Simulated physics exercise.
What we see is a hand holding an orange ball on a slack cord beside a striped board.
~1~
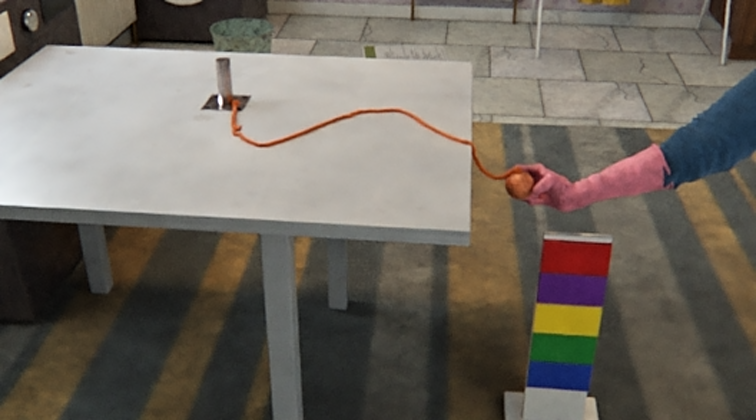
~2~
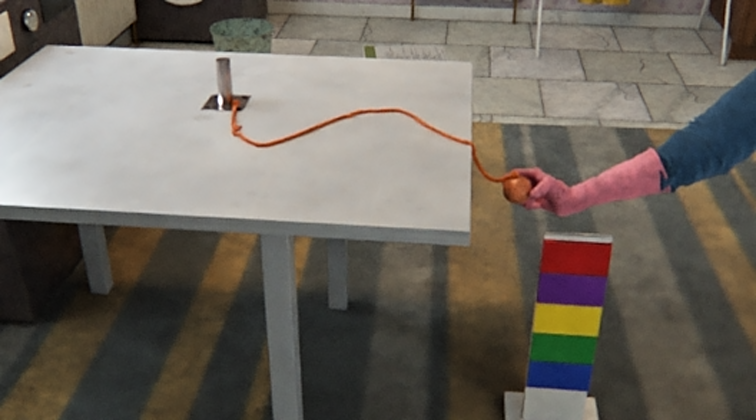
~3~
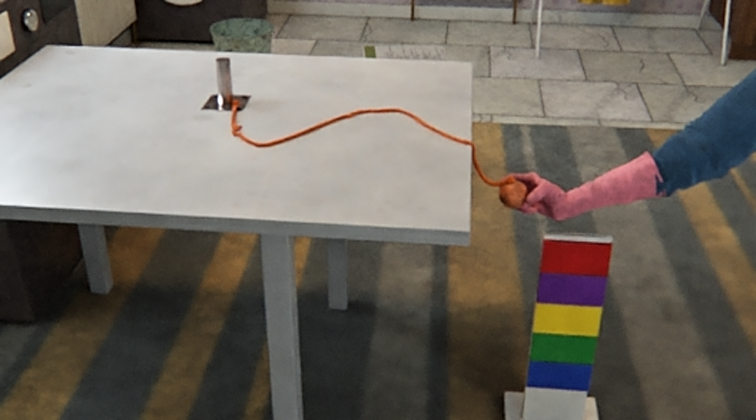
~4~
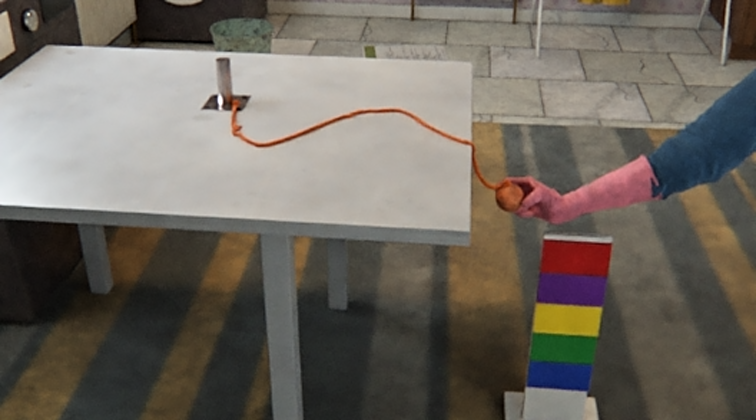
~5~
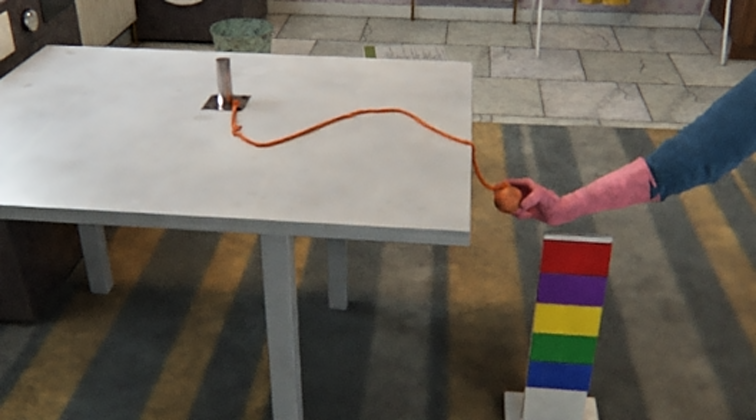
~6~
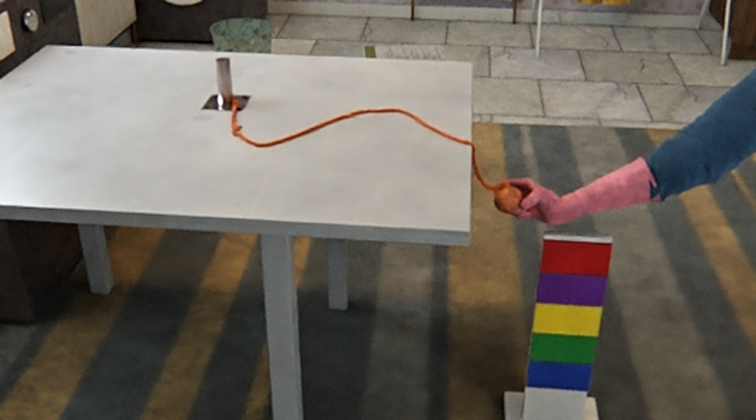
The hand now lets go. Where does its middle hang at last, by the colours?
The green one.
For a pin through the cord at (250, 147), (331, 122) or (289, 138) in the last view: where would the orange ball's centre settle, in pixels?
Near (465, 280), (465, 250) and (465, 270).
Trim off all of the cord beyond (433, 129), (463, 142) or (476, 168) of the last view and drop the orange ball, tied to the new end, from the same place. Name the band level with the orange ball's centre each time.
One after the other, red; purple; yellow.
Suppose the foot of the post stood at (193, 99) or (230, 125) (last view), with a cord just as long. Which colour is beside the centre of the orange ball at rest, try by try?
It would be yellow; blue.
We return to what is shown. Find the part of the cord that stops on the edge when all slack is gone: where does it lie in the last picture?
That spot is around (359, 112).
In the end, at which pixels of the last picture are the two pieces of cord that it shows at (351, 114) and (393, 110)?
The first at (459, 142), the second at (471, 179).
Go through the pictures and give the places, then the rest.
In the first picture, orange ball (520, 185); red (576, 260); purple (572, 291); yellow (567, 321); green (563, 350); blue (559, 377).
In the second picture, orange ball (517, 190); cord through (234, 121) (264, 145) (332, 121) (398, 111) (452, 138).
In the third picture, orange ball (513, 194).
In the fourth picture, orange ball (510, 198); cord through (234, 121) (264, 145) (332, 121) (398, 111) (452, 138).
In the fifth picture, orange ball (508, 200).
In the sixth picture, orange ball (508, 200); cord through (234, 121) (264, 145) (332, 121) (398, 111) (452, 138).
Early on, ball near (483, 333); level with green.
Midway, ball near (446, 337); level with green.
Finally, ball near (458, 339); level with green. The cord holds its middle at green.
